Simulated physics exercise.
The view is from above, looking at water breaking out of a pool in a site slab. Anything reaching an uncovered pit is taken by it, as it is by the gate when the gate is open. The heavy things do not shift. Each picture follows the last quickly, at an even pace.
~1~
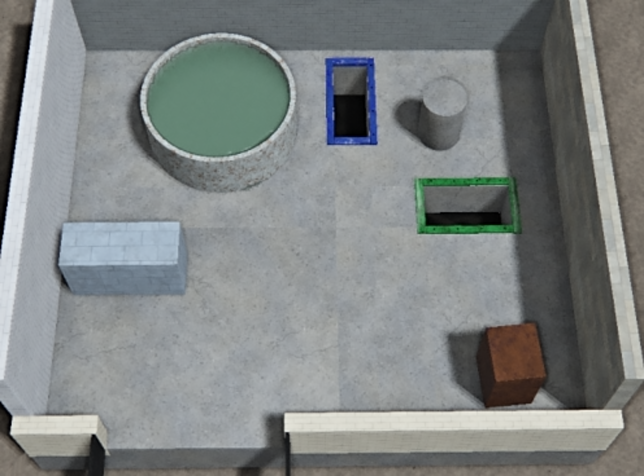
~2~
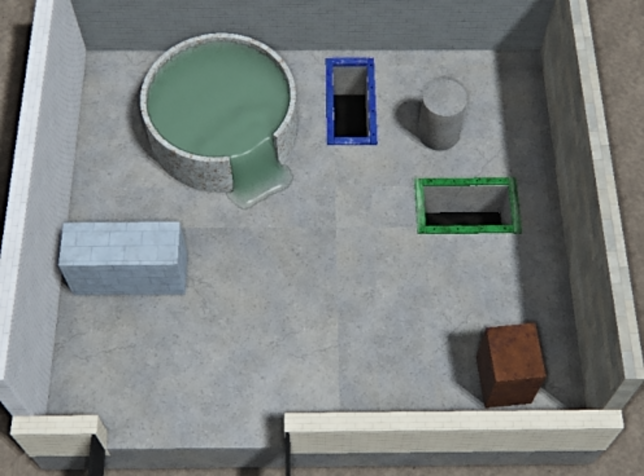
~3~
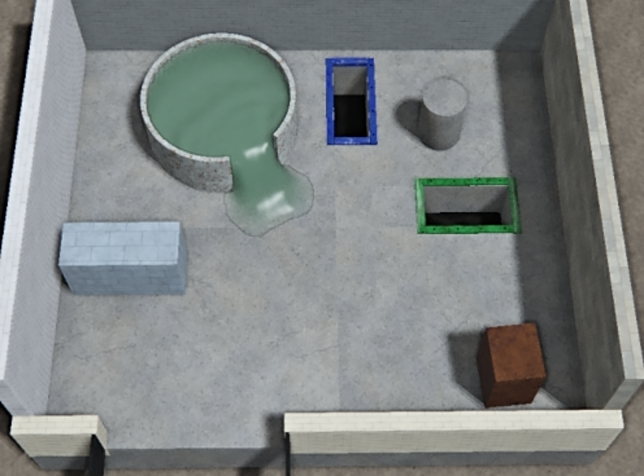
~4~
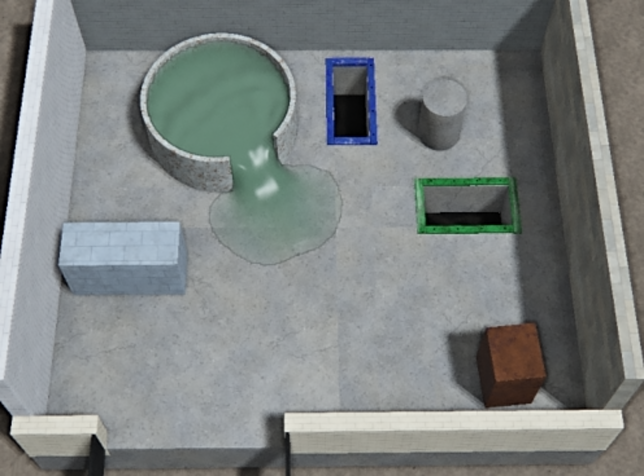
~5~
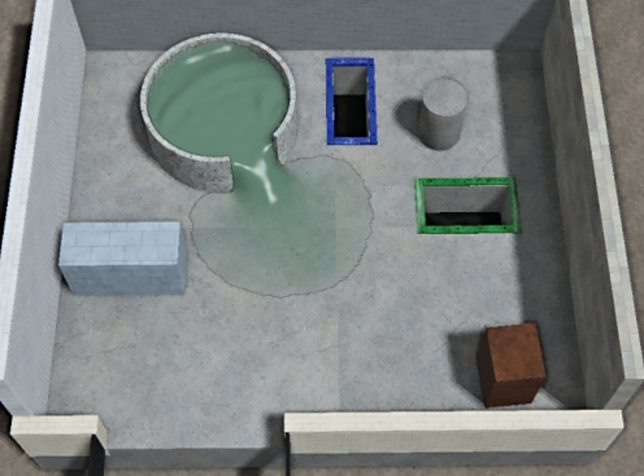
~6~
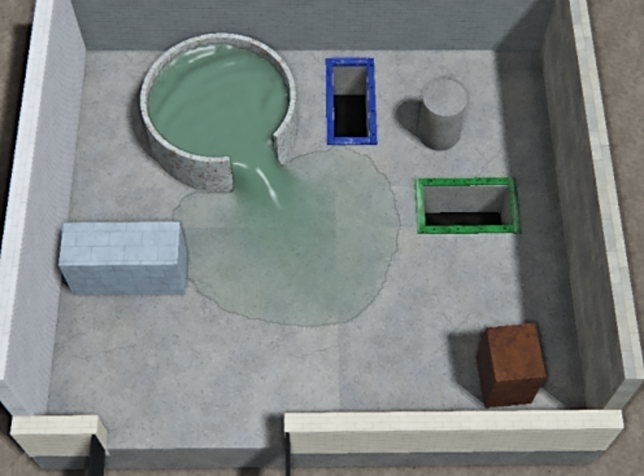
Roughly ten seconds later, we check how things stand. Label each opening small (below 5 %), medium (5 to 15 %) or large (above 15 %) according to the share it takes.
Gate: Large; green pit: Medium; blue pit: Small.
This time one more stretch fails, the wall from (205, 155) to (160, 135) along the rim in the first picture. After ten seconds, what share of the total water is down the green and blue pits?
Green: 0 percent; blue: 6 percent.
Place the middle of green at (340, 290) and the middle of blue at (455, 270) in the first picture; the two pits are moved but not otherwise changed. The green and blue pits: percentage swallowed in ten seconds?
Of the total, the green pit holds 30 per cent and the blue pit 14 per cent.
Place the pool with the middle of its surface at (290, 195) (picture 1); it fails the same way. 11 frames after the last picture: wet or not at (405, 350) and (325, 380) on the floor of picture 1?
In the order given, swamped and swamped.
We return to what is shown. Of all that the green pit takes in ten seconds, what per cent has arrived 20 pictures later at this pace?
Estimate: Roughly 30 %.
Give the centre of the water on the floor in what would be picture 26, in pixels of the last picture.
(314, 229).
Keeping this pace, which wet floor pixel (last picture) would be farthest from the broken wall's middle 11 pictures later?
My best guess is about (579, 427).
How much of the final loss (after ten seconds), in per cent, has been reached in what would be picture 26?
Around 35 %.
A moment on, water covers 40 % of the floor; the gate 0 %, the green pit 0 %, the blue pit 0 %.
Next, water covers 50 % of the floor; the gate 2 %, the green pit 2 %, the blue pit 0 %.
Then, water covers 50 % of the floor; the gate 7 %, the green pit 3 %, the blue pit 0 %.
Later, water covers 60 % of the floor; the gate 13 %, the green pit 5 %, the blue pit 0 %.
In the end, water covers 75 % of the floor; the gate 18 %, the green pit 9 %, the blue pit 1 %.
